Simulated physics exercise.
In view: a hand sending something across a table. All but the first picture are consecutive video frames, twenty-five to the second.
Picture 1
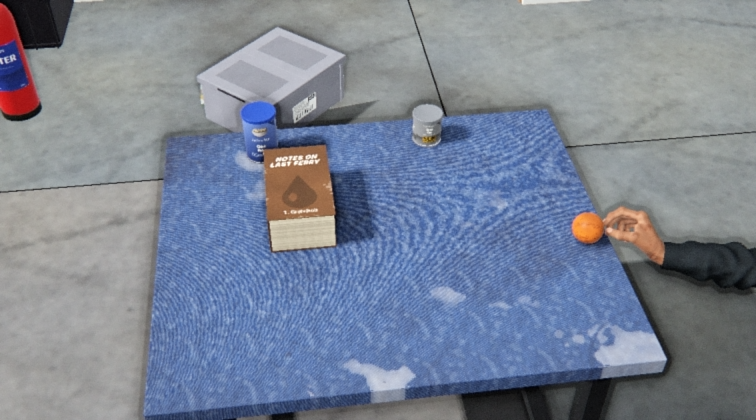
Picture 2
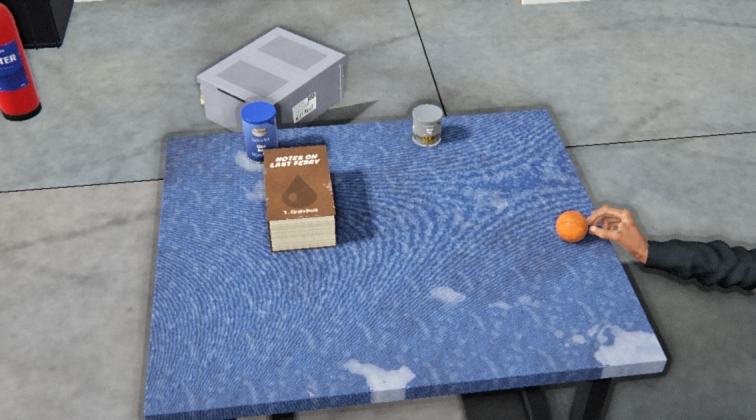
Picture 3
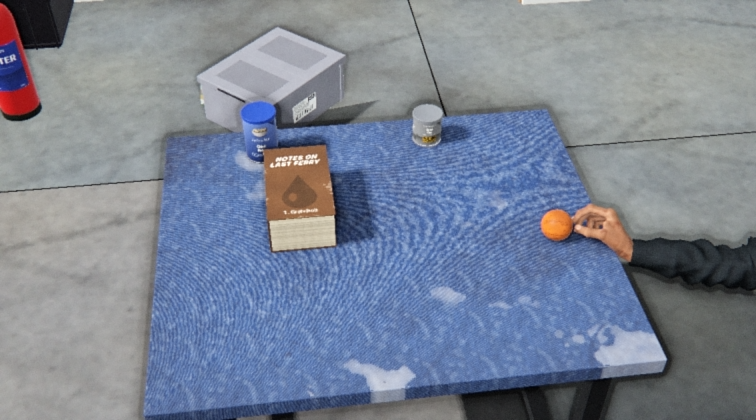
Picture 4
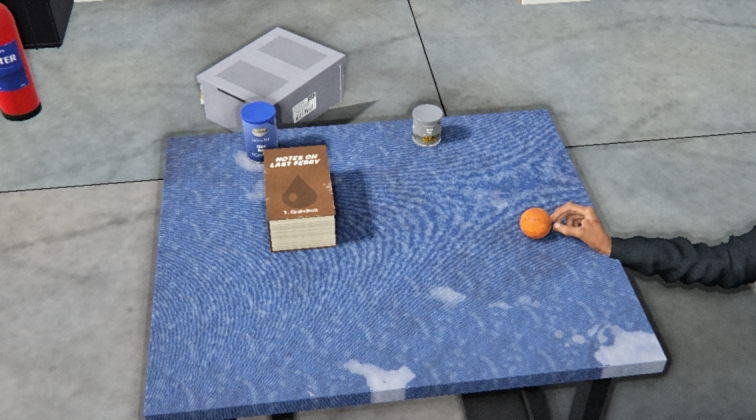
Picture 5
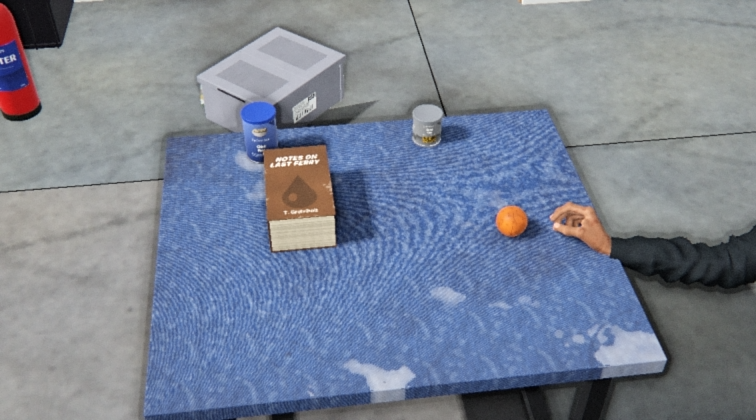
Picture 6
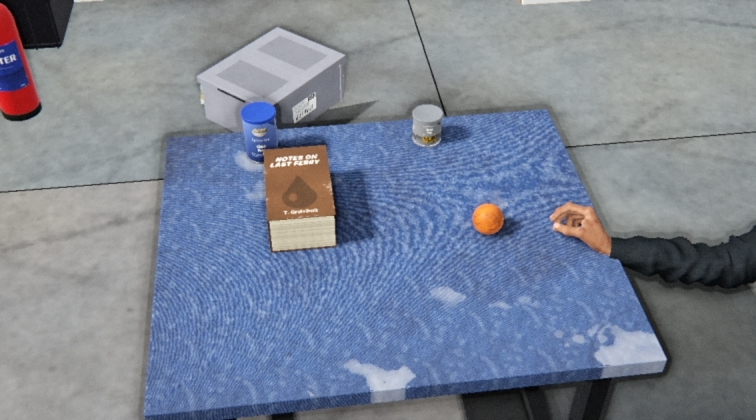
On a blue tabletop holding a thick brown book, a blue-lidded container and a small grey tin, a hand at the right edge pushes an orange ball leftward. The hand then stays back with fingers extended while the ball rolls on to the left, opening a gap between them.
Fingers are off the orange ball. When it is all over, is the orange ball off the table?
The orange ball remains on top.
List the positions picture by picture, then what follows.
In the first picture, under the hand; orange ball (588, 228).
In the second picture, under the hand; orange ball (572, 227).
In the third picture, under the hand; orange ball (557, 225).
In the fourth picture, orange ball (536, 223).
In the fifth picture, orange ball (512, 221) displaced about its own width.
In the sixth picture, orange ball (488, 219) displaced about its own width.
Then, 0.10 s past the last view, orange ball displaced well along near (431, 214).
Then, 0.20 s past the last view, orange ball displaced well along near (376, 209).
Then, 0.60 s past the last view, orange ball displaced well along near (368, 184).
Finally, moved from the start, orange ball. Final places as the last picture's camera would see them, orange ball near (376, 173).
